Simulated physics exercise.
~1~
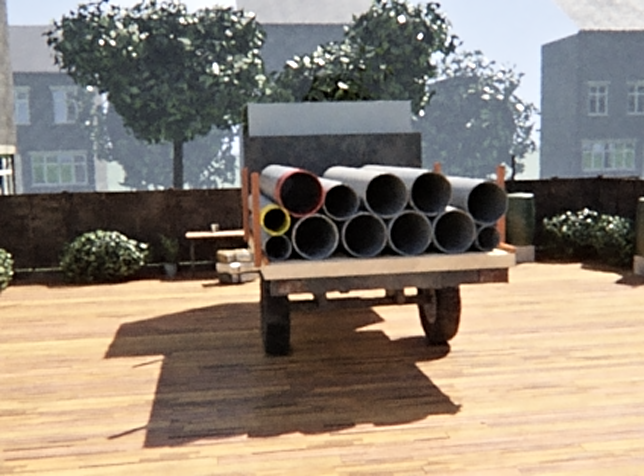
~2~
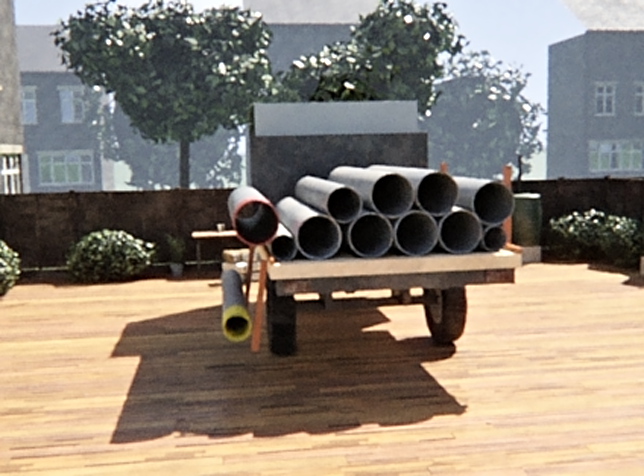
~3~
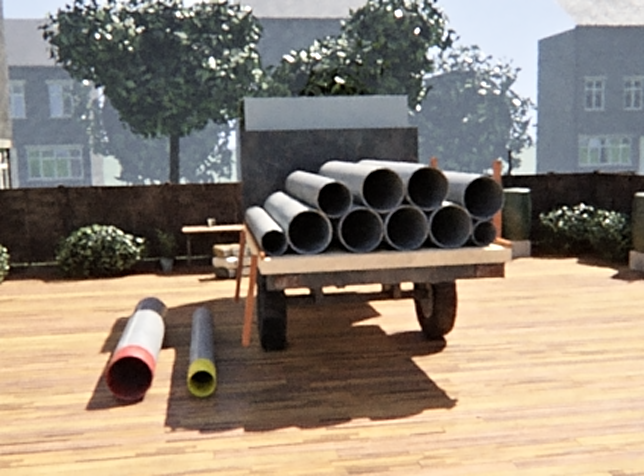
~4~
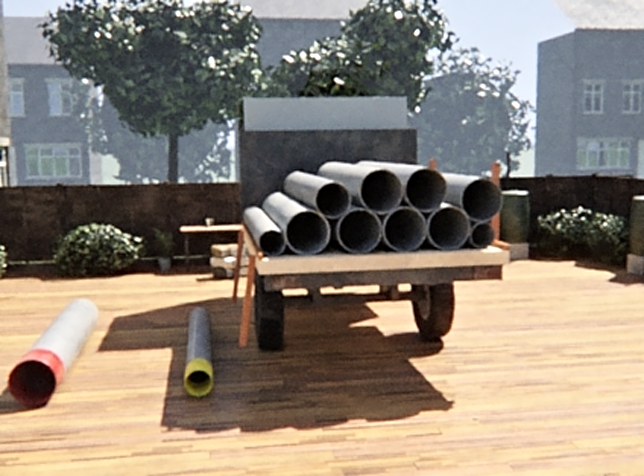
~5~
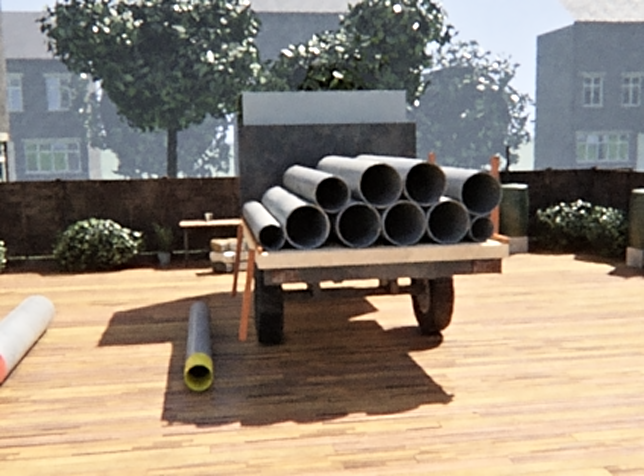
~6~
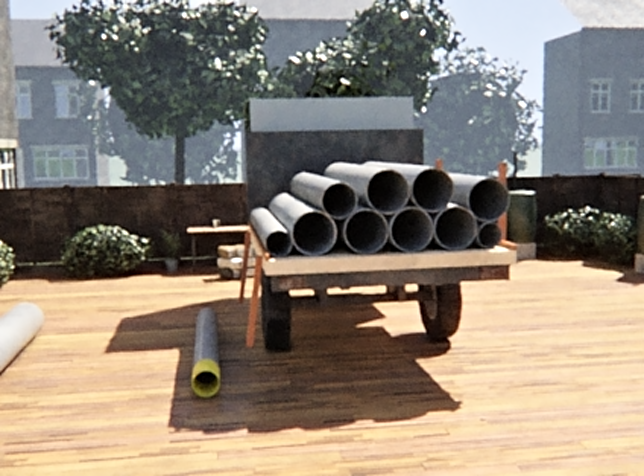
Paved yard with flatbed lorry, side posts dropping, red-rimmed and yellow-rimmed pipes falling off left, red one rolling away, others staying stacked.
